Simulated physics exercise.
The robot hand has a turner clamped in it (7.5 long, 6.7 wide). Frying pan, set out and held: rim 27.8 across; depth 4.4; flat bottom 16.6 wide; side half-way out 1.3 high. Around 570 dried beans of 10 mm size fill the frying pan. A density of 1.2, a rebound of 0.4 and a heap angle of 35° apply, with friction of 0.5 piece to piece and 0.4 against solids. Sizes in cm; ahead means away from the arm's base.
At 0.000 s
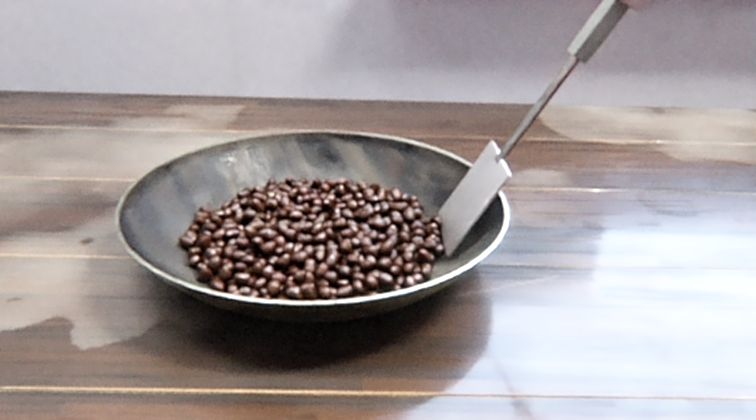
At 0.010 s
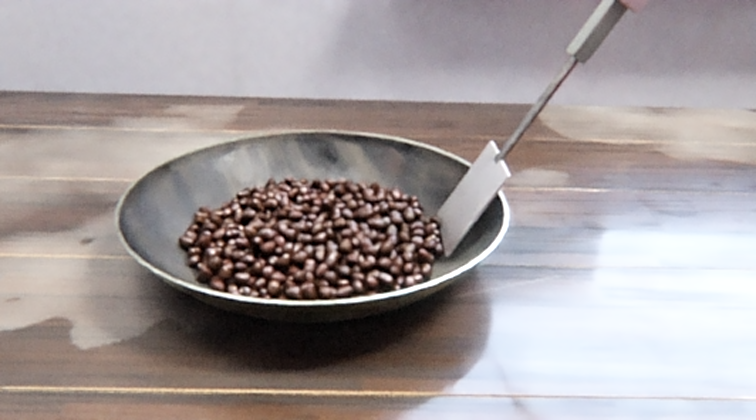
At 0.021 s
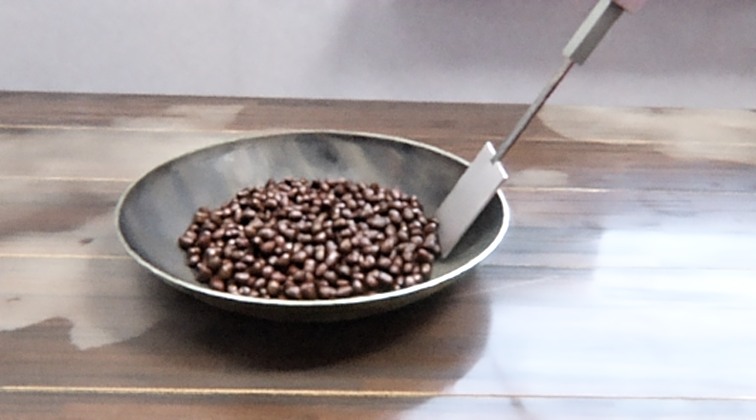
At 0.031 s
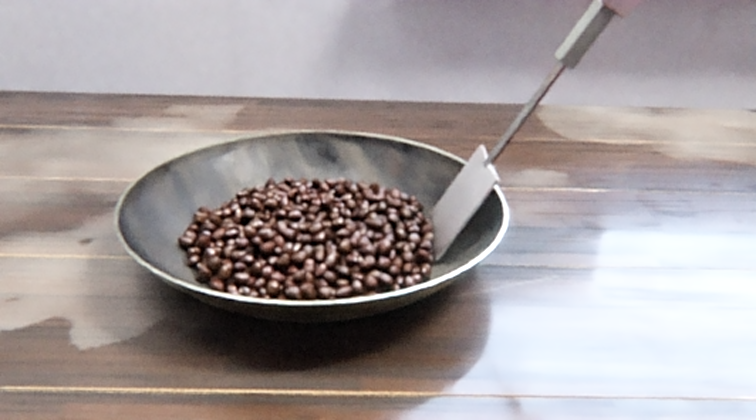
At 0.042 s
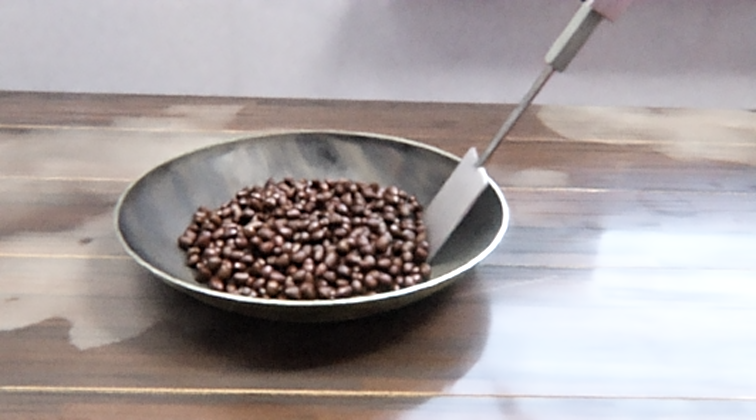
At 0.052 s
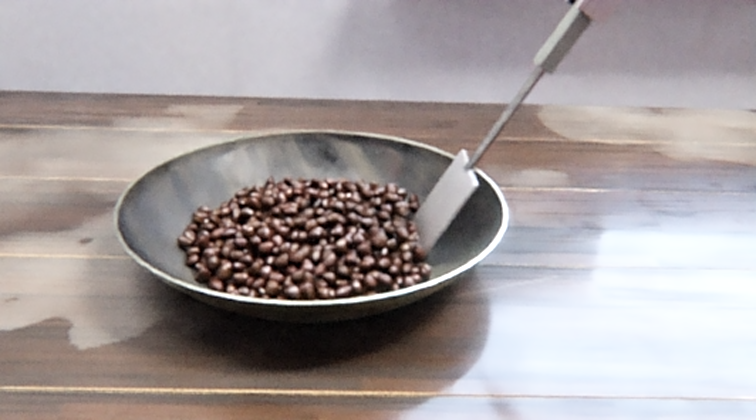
On a dark wooden tabletop with pale worn patches, before a plain light grey wall, a still camera looks slightly down. A shallow dark frying pan with a pale rim holds a mound of glossy brown beans, with a grey turner slanting in from the upper right. The turner slides slowly a short way left, pressing the right edge of the beans slightly inward while the pan stays still.
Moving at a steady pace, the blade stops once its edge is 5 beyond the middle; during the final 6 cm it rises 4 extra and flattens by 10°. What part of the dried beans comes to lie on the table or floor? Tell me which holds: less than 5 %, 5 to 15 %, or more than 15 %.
Less than 5 % holds.
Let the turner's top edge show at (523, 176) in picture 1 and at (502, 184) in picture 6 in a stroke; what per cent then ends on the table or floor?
Near 0 in a hundred.
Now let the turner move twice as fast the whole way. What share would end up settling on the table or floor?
10 %.
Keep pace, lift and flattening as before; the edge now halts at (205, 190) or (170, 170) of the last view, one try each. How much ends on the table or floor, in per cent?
I'd say some 0 per cent, then some 15 per cent.
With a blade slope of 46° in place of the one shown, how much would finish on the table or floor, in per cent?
Roughly 0 per cent.
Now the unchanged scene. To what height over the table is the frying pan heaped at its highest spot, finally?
It reaches roughly 5.0 cm.
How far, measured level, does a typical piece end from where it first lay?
Around 3 cm, measured level.
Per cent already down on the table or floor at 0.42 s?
My estimate is roughly 0 %.
After 0.12 s, sloping 60°, highest piece 3 above the table; 571 in the frying pan.
After 0.19 s, sloping 56°, highest piece 6 above the table; 571 in the frying pan.
After 0.42 s, sloping 50°, highest piece 5 above the table; 569 in the frying pan, 2 on the table or floor.
After 1.47 s, sloping 50°, highest piece 5 above the table; 569 in the frying pan, 2 on the table or floor.
At rest, 569 in the frying pan, 2 on the table or floor. That is 0 % on the table or floor.
